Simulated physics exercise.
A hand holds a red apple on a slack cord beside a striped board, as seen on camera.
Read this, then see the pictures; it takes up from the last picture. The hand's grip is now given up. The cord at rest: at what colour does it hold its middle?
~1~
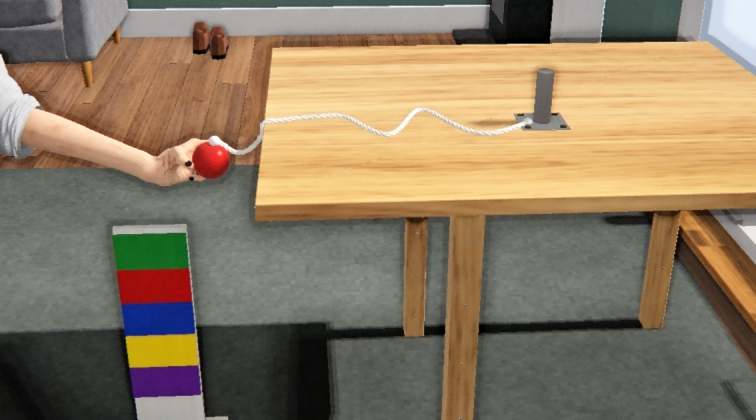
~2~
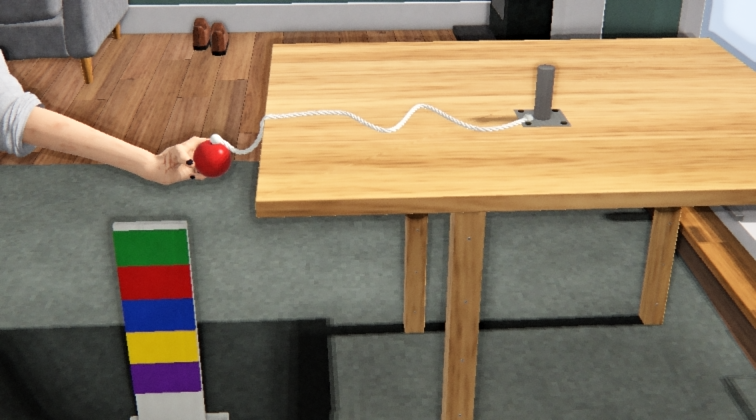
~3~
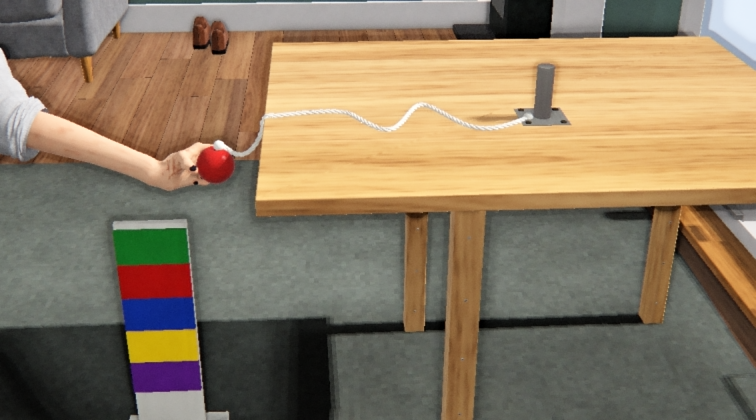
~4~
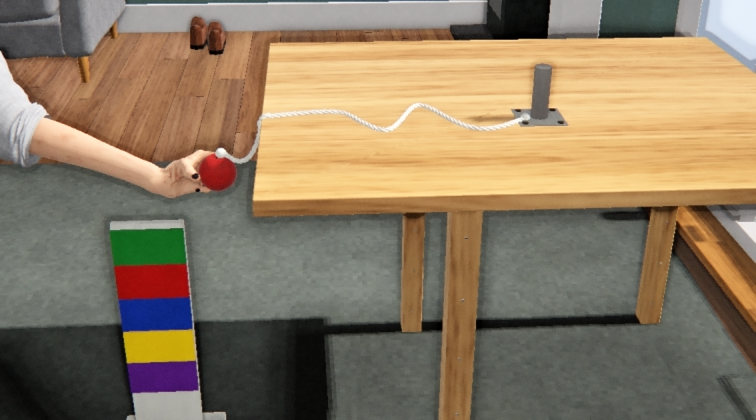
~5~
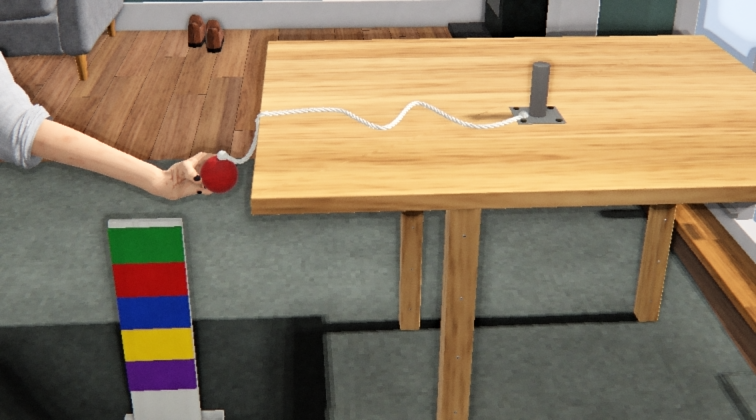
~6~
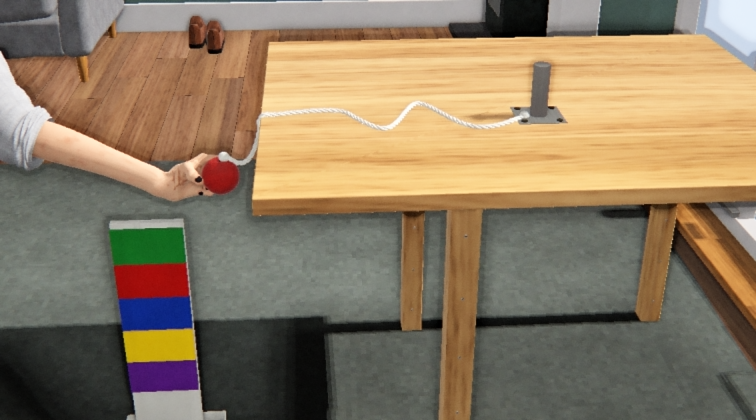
The colour is blue.
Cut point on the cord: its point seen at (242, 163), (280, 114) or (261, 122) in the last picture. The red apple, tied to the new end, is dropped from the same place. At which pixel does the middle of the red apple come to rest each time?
Try by try: (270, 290), (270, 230) and (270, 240).
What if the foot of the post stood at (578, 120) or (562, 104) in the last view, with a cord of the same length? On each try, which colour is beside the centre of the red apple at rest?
For the first it would be red, for the second red.
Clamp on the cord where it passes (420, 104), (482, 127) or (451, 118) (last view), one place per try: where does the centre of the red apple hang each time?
They end up at (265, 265), (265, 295) and (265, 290).
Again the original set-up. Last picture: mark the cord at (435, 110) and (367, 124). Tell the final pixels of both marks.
First: (400, 116). Second: (271, 118).
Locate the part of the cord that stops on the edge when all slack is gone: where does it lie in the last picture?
Pixel (359, 120) or thereabouts.
Soon after, apple near (281, 302); level with blue.
After that, apple near (261, 303); level with blue.
In the end, apple near (269, 304); level with blue. Its middle rests at the blue band.
